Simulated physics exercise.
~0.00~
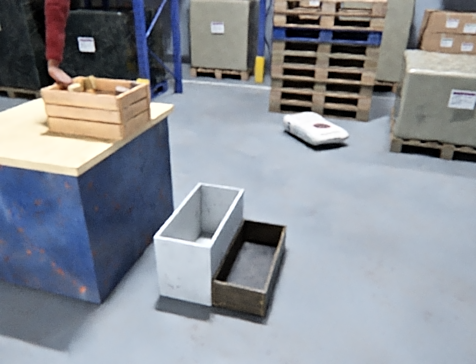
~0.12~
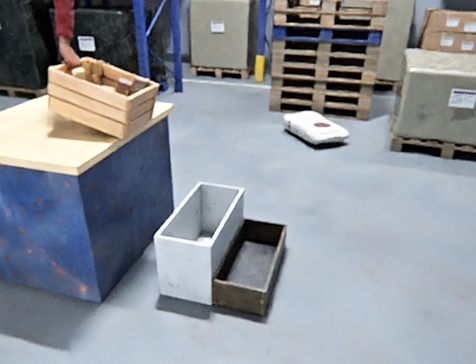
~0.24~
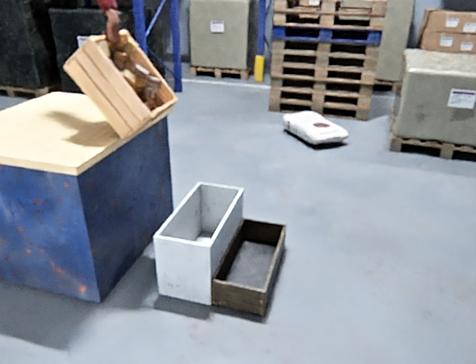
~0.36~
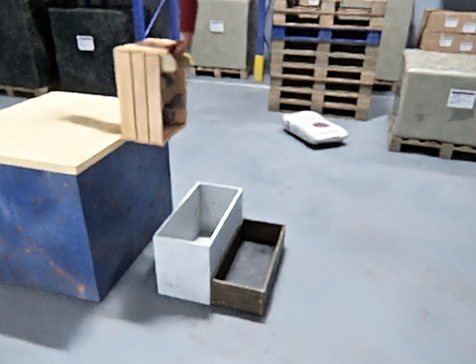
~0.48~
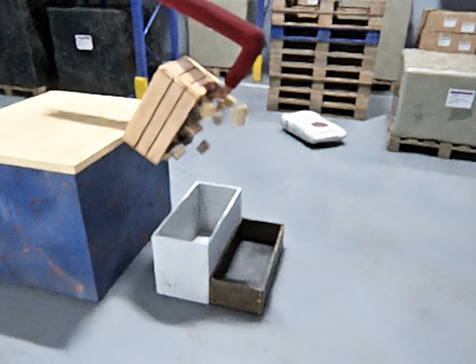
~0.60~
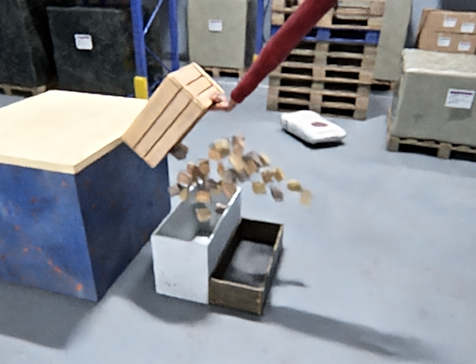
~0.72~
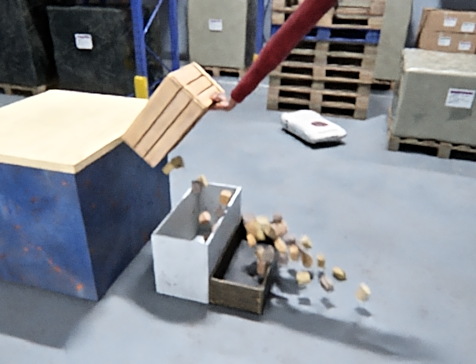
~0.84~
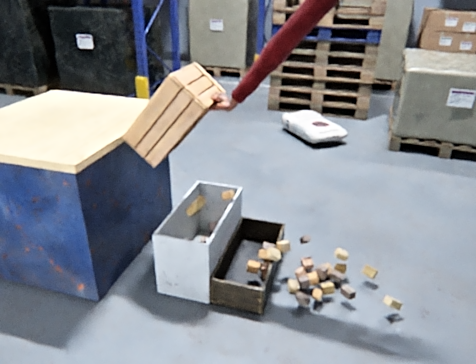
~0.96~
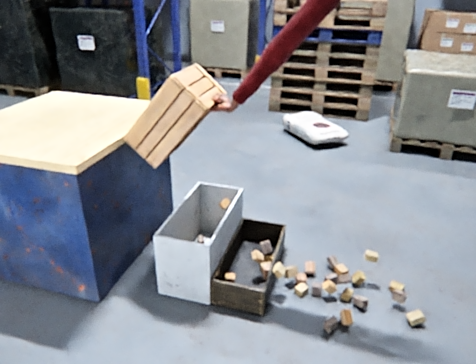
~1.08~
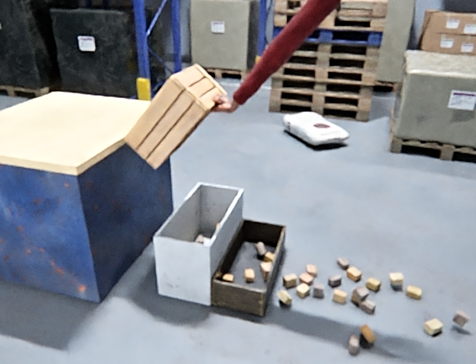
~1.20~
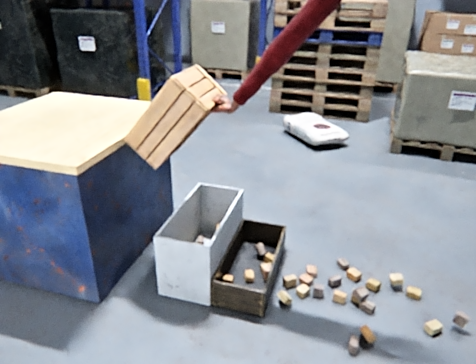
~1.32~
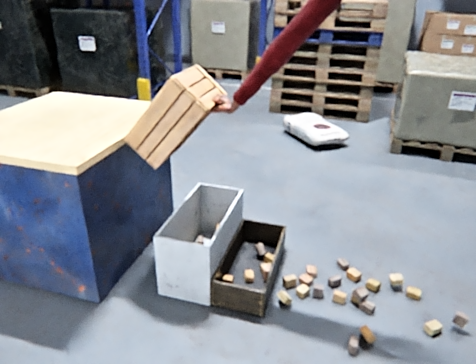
A red-sleeved arm tipping wooden blocks from a crate off a bench, some landing in two boxes, many scattering across the floor.
